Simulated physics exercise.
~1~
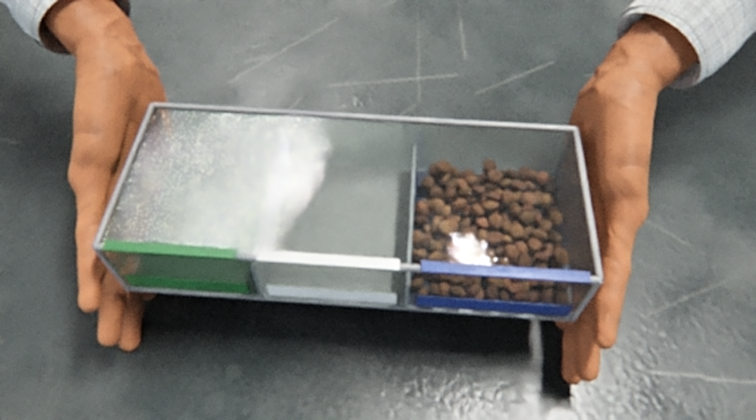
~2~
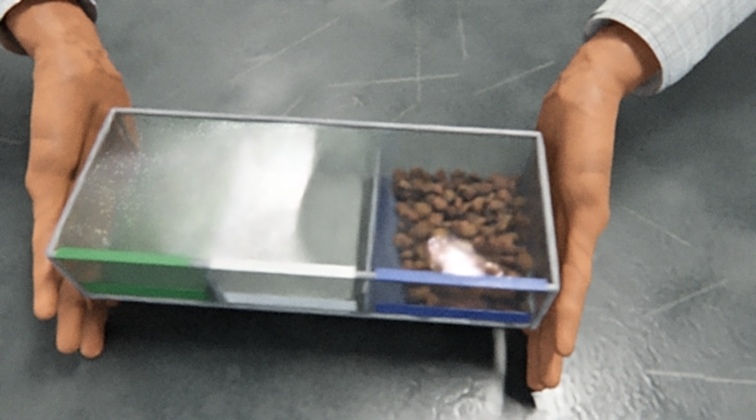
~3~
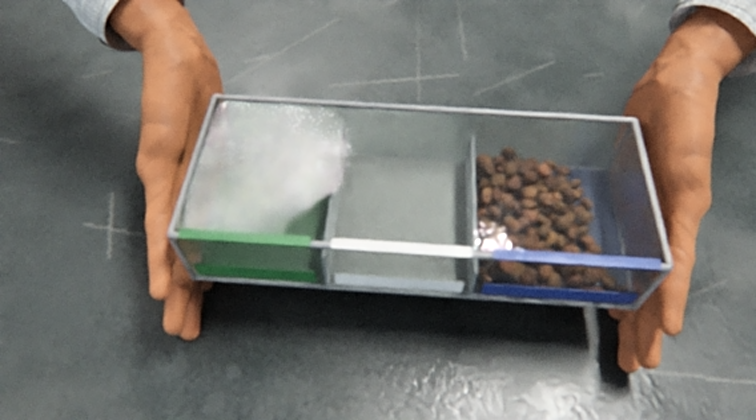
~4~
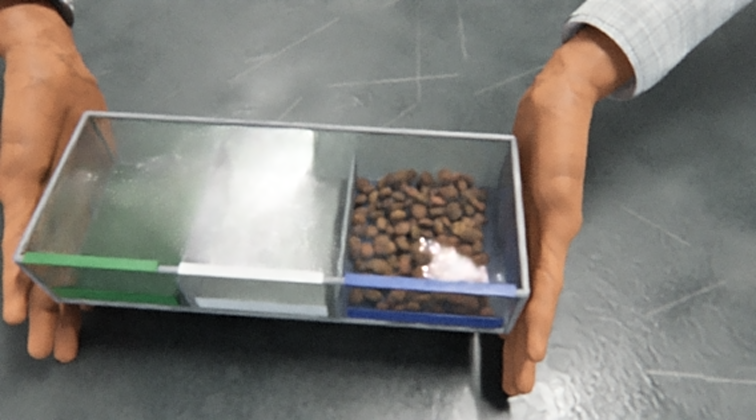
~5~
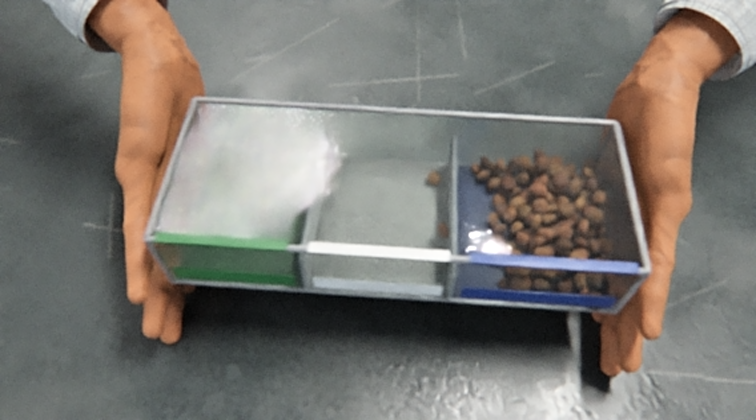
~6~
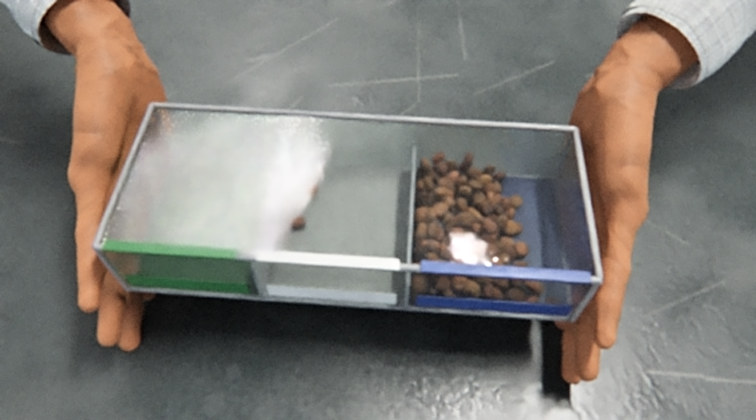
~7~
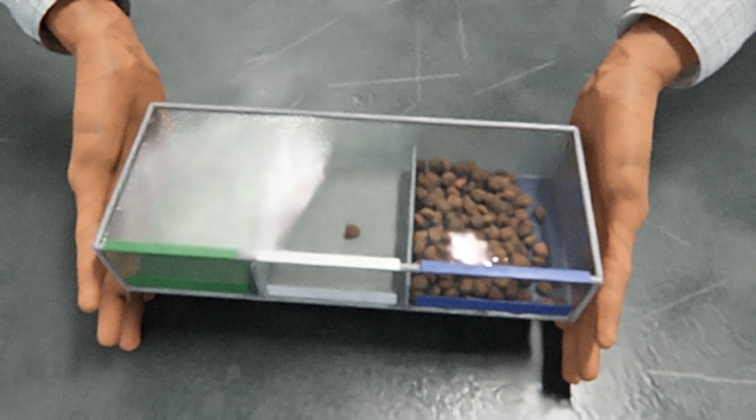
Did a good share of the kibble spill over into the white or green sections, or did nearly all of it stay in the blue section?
Nearly all of the kibble stayed in the blue section. Only a stray piece was seen in the white section, and the green one did not get a good share either.
A clear lidded box of brown kibble was shaken left and right by two hands above a dark, scratched table. The kibble shifted about in the blue section, a stray piece landed in the white one, and nearly all ended up in blue.
